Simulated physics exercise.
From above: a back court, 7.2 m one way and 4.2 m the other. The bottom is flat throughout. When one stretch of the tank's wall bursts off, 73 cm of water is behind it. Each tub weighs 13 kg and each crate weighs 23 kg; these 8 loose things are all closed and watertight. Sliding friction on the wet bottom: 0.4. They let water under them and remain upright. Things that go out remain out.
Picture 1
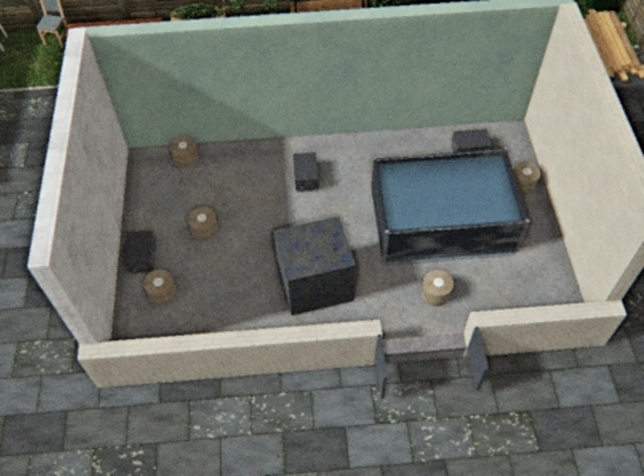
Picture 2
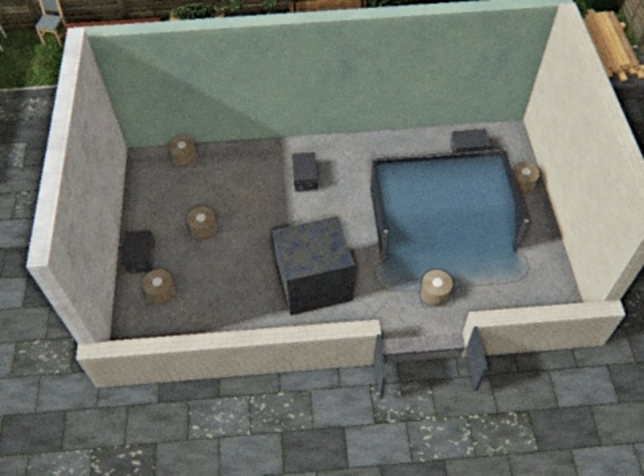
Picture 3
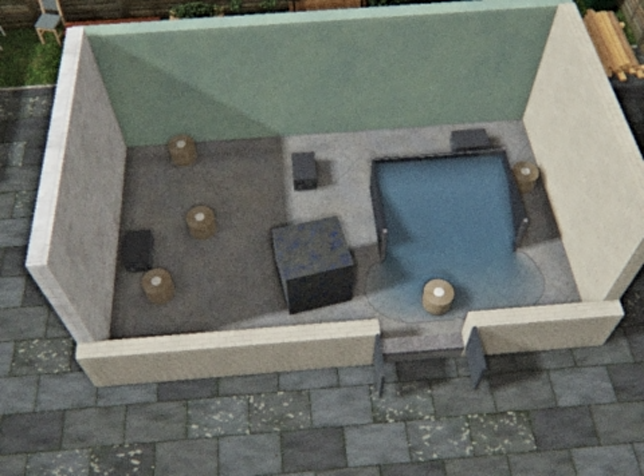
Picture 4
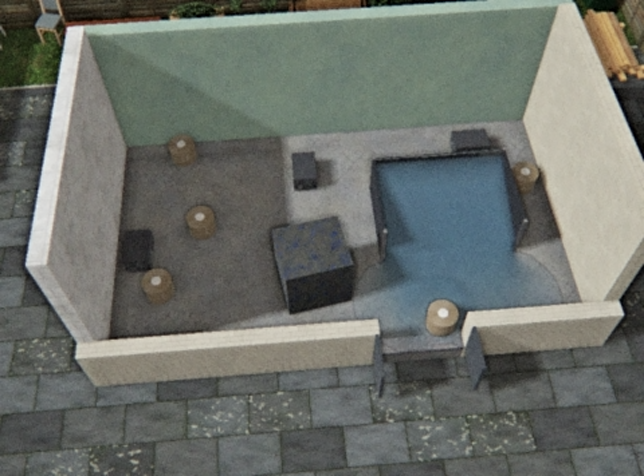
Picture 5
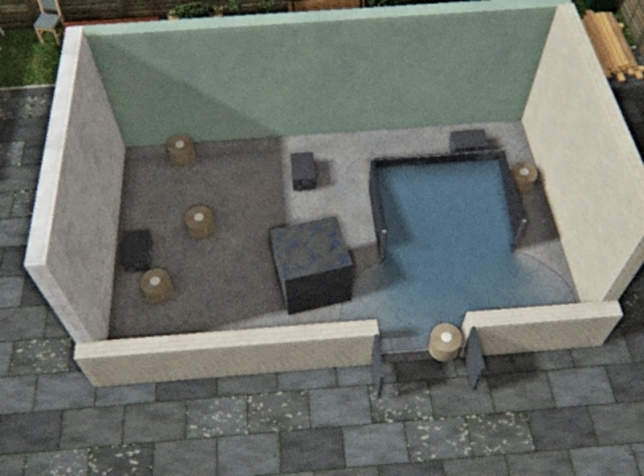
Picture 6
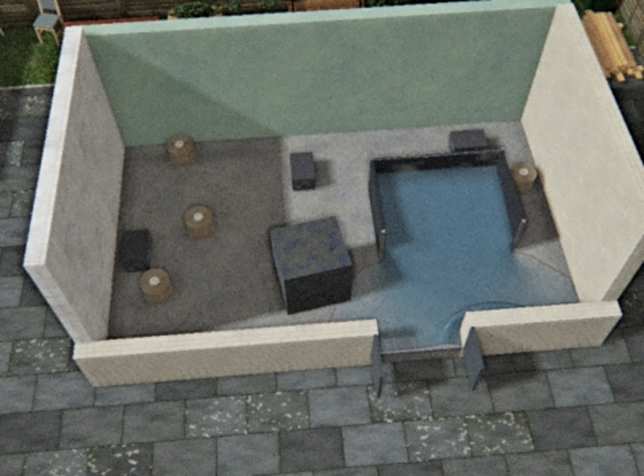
Blue water spreads from the dark-framed tank on the right of a walled back court, seen from above, once the tank's near side gives way. Round tan tubs stand on the grey floor, with dark boxes and a larger dark block near the middle, before a green back wall. The tub in front of the tank slides to the gateway and out of sight, while the others and the view stay practically still.
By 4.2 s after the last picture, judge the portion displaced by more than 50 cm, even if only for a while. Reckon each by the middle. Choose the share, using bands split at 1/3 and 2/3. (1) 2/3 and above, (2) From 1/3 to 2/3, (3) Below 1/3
(2) From 1/3 to 2/3.
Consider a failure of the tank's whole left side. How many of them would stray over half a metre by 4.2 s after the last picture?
Then it comes to 5.
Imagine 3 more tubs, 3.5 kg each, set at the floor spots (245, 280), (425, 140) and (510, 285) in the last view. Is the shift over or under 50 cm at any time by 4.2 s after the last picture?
Order as listed: Inside half a metre / beyond half a metre / beyond half a metre.
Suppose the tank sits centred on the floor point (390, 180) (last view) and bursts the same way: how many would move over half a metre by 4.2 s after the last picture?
That would give 3.
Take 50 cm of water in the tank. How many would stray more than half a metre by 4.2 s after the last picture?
Count: 2.
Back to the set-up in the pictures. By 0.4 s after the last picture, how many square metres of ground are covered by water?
Roughly 8.5 m2.
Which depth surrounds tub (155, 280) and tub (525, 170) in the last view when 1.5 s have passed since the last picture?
Some 0 cm at the first, some 9 cm at the second.
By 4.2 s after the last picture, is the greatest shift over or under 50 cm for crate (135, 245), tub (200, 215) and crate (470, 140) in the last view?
In turn: Under, less, more.
Then, 0.4 s after the last picture 1 of 8 are over 50 cm from their spots; 0 afloat.
Then, 1.5 s after the last picture 1 of 8 are over 50 cm from their spots; 0 afloat.
Then, 2.8 s after the last picture 2 of 8 are over 50 cm from their spots; 1 afloat.
Then, 4.2 s after the last picture 3 of 8 are over 50 cm from their spots, and 3 have been at some point; 1 afloat.
